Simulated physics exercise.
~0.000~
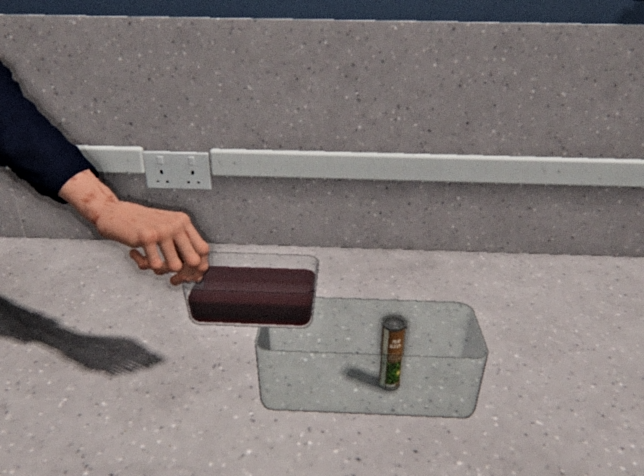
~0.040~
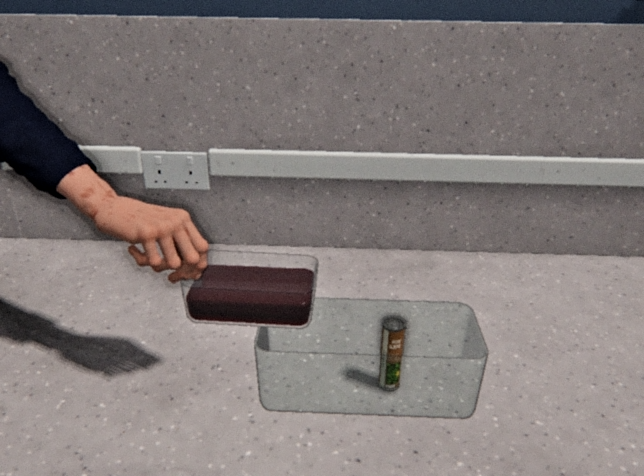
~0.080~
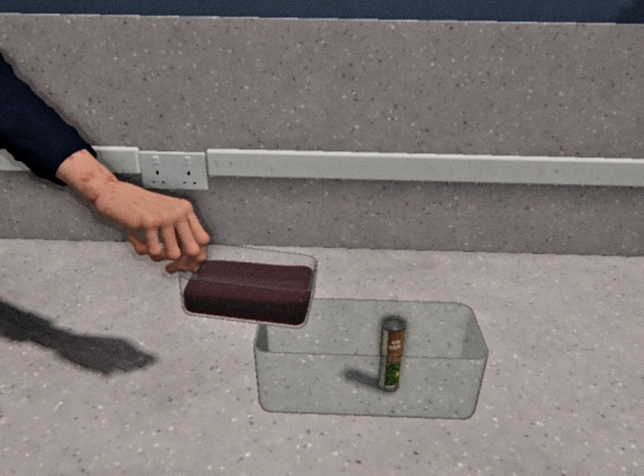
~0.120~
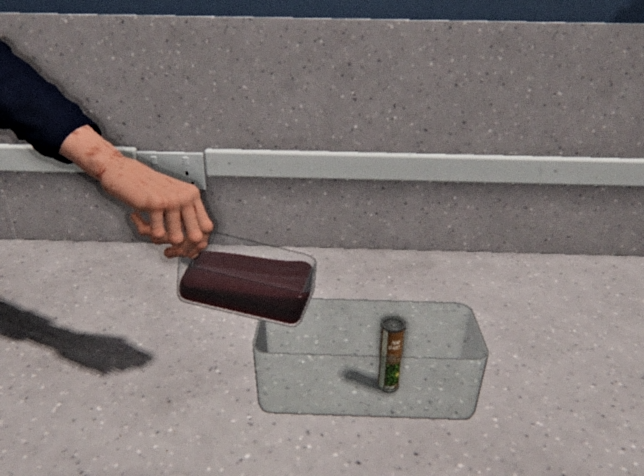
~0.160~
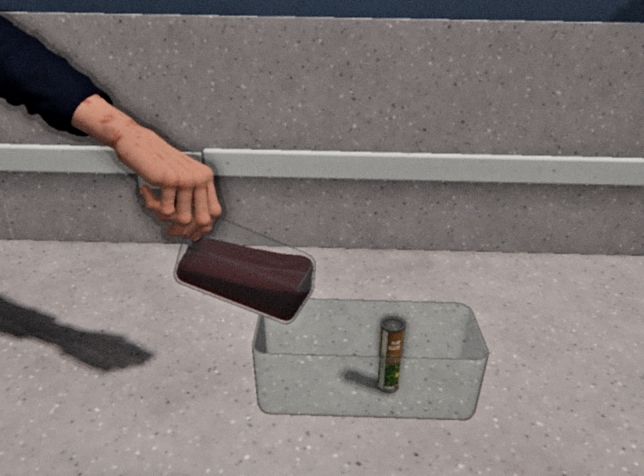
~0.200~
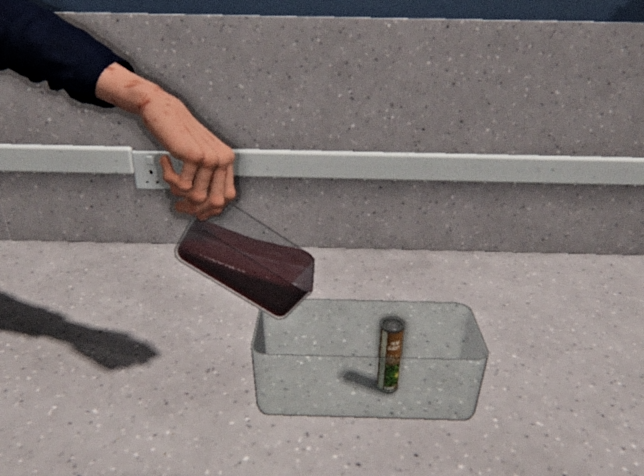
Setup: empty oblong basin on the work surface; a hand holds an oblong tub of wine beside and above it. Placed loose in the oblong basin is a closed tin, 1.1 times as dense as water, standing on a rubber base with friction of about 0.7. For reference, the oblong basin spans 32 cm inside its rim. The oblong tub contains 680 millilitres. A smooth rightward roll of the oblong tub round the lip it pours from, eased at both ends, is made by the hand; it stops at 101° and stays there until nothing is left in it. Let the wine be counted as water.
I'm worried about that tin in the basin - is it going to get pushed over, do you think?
Watch, it's going to go down.
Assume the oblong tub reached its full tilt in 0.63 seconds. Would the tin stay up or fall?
The tin would overturn.
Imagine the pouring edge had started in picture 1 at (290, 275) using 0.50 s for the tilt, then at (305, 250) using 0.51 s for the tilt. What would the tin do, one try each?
First it stays on its base; then it tips over.
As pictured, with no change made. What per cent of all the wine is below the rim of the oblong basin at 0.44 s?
About 16 per cent.
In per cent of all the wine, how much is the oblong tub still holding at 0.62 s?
About 4 % is still there.
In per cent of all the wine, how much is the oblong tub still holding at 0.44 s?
Close to 26 percent of the liquid remains at that time.
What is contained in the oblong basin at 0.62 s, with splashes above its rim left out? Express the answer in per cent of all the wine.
My estimate is about 84 percent.
By 0.44 s the tilt is 97° and 25 per cent is still to pour; the tin stands where it began.
By 0.62 s the tilt is 101° and 4 per cent is still to pour; the tin leans 35°.
By 0.80 s the tilt is 101° and 0 per cent is still to pour; the tin lies on its side.
By 1.00 s the tilt is 101° and 0 per cent is still to pour; the tin lies on its side.
At rest the tin lies on its side.
